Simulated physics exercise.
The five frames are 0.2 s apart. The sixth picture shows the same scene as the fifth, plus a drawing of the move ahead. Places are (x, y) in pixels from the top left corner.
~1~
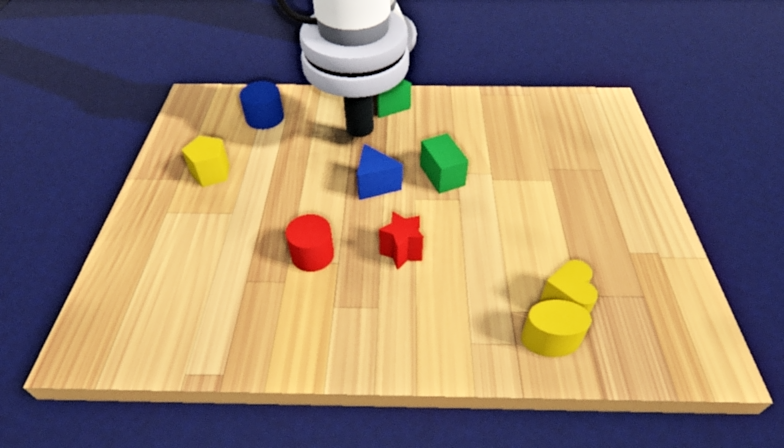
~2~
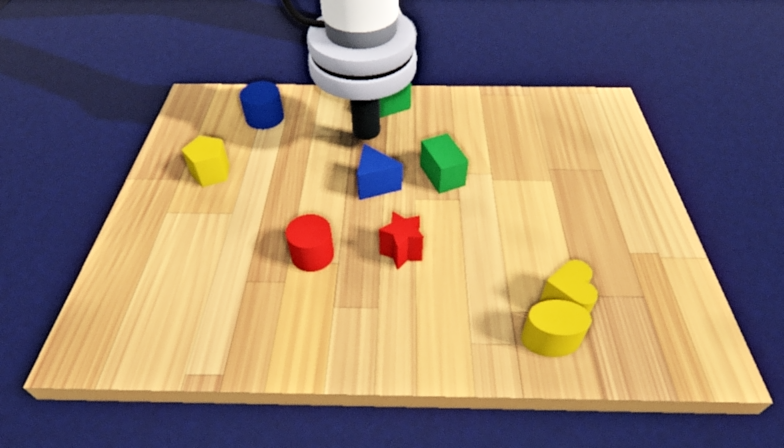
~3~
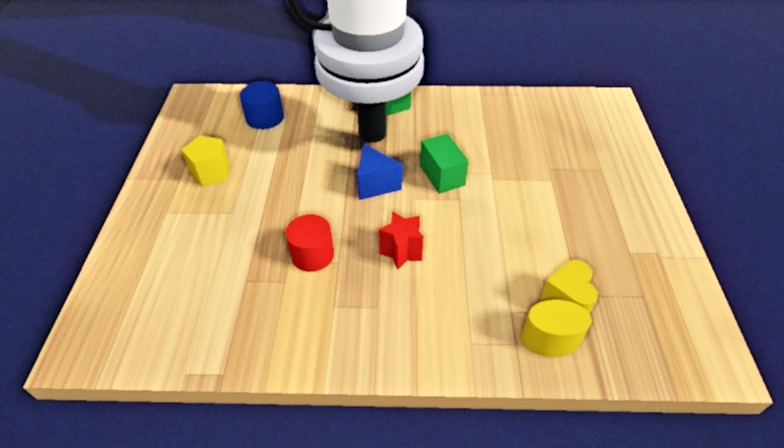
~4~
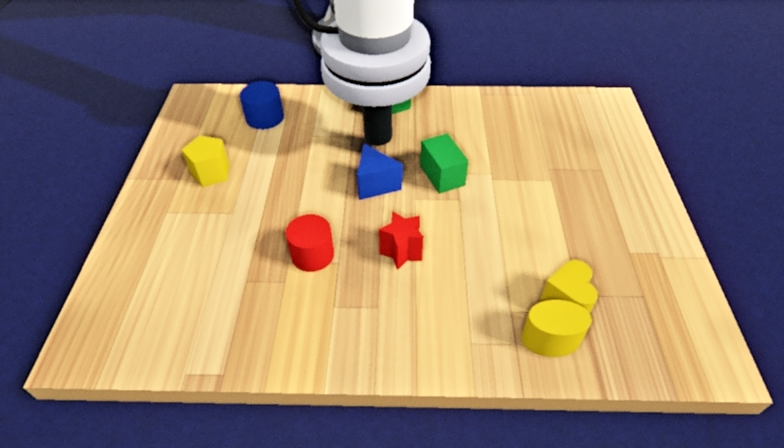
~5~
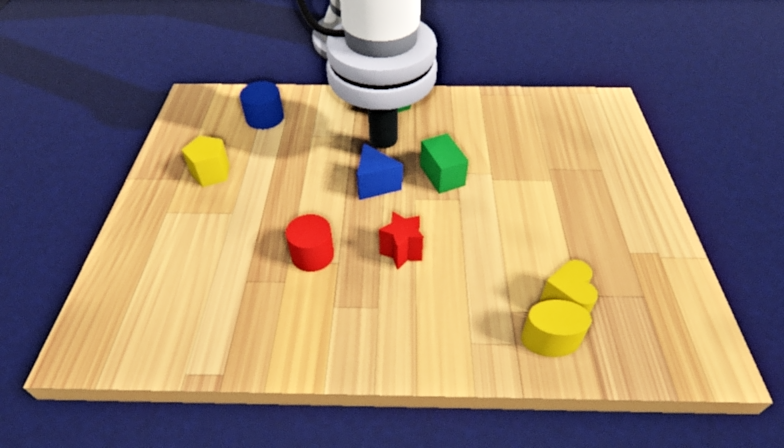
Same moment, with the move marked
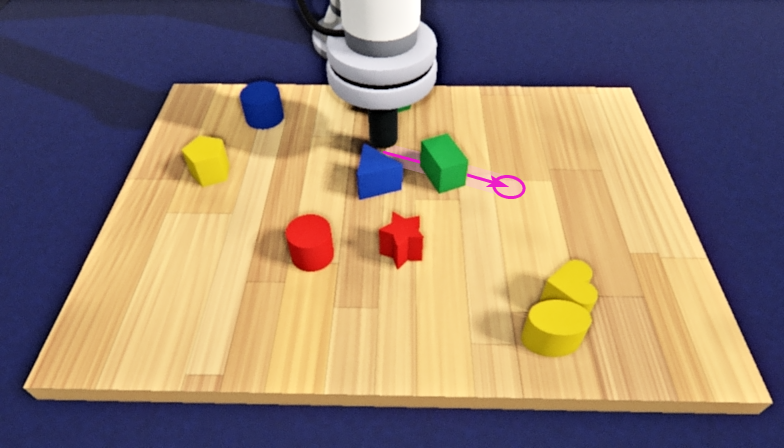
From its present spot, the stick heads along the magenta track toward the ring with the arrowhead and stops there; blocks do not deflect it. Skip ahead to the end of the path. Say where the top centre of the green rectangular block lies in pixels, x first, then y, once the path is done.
I predict (520, 185).
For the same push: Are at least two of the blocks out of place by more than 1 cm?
No, I don't think so.
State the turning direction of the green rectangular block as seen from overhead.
From the top: Clockwise.
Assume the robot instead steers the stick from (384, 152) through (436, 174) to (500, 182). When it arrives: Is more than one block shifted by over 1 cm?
Going by the path, no.
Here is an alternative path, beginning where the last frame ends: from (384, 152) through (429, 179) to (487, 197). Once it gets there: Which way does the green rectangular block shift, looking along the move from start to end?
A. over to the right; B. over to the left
B (over to the left)
Path on the board, from (384, 152) directly to (509, 187).
What follows on the original path. One third of the way, stick at (425, 151); green rectangular block at (460, 156).
Two thirds of the way, stick at (468, 162); green rectangular block at (497, 174), turned 30° clockwise.
At the end, stick at (512, 174); blue triangular piece in place; green rectangular block at (520, 185), turned 95° clockwise.
